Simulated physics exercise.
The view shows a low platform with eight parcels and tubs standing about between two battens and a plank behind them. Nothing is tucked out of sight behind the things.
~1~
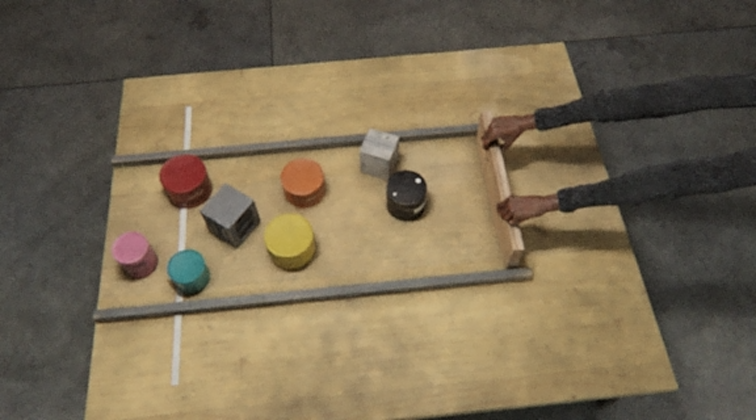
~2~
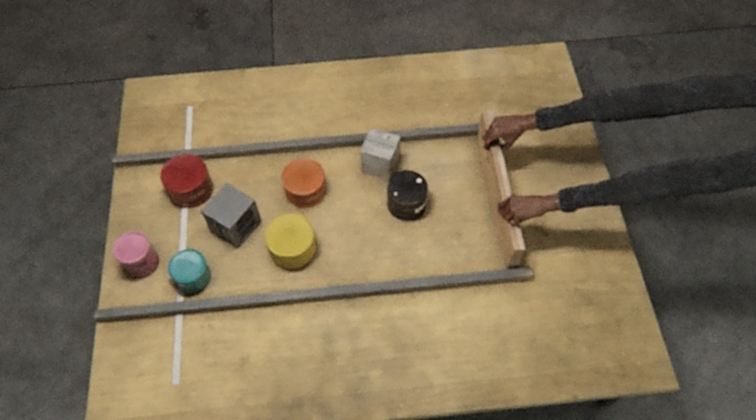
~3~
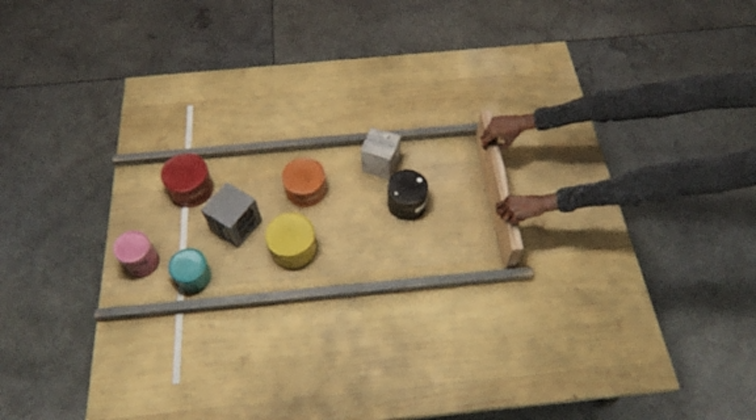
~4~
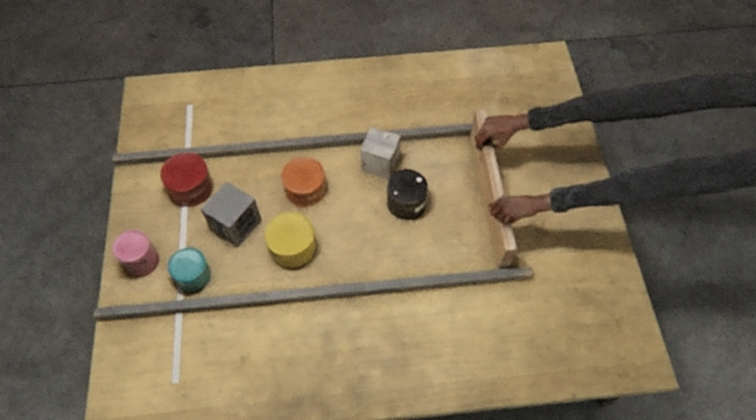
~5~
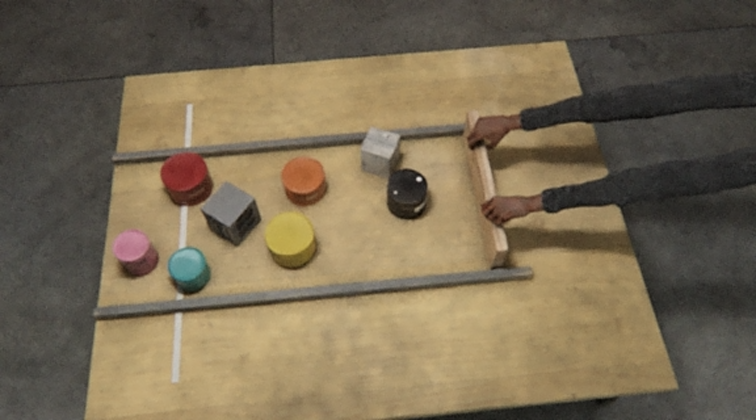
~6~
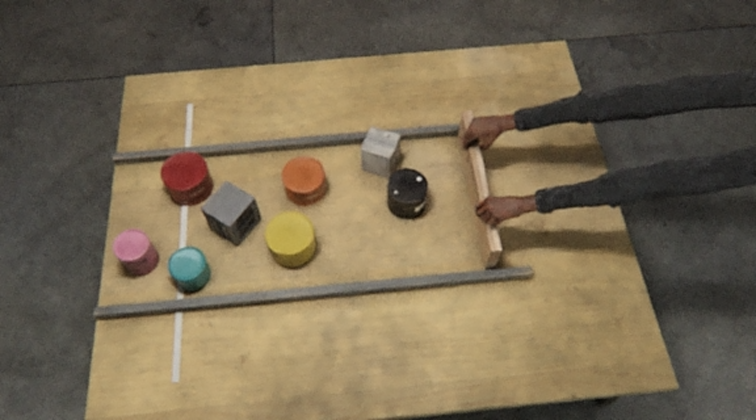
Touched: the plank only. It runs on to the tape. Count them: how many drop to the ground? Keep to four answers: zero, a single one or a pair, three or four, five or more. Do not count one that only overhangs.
The count that fall off is at least one and at most two.
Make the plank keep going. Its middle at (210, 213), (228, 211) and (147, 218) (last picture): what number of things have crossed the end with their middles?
The numbers past the end are 0, 0 and 4.
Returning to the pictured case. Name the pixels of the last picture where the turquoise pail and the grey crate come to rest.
Final positions - turquoise pail around (126, 286), grey crate around (116, 228).
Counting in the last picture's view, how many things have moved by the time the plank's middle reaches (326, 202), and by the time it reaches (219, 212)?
At the first spot 3, then 8.
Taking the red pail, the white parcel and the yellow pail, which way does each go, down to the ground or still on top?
Taking them one by one: The red pail goes down, the white parcel stays put, and the yellow pail stays put.
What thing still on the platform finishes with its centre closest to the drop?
Answer: The pink pail.
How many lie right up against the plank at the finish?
Looks like 3 of them, all told.
Early on, none off yet; pink pail at rest near (137, 253); red pail at rest near (188, 179); turquoise pail at rest near (190, 269).
A while later, none off yet; pink pail at rest near (137, 253); red pail moving near (185, 179); turquoise pail at rest near (190, 269).
Finally, the number that fall off is one or two; lost, red pail.
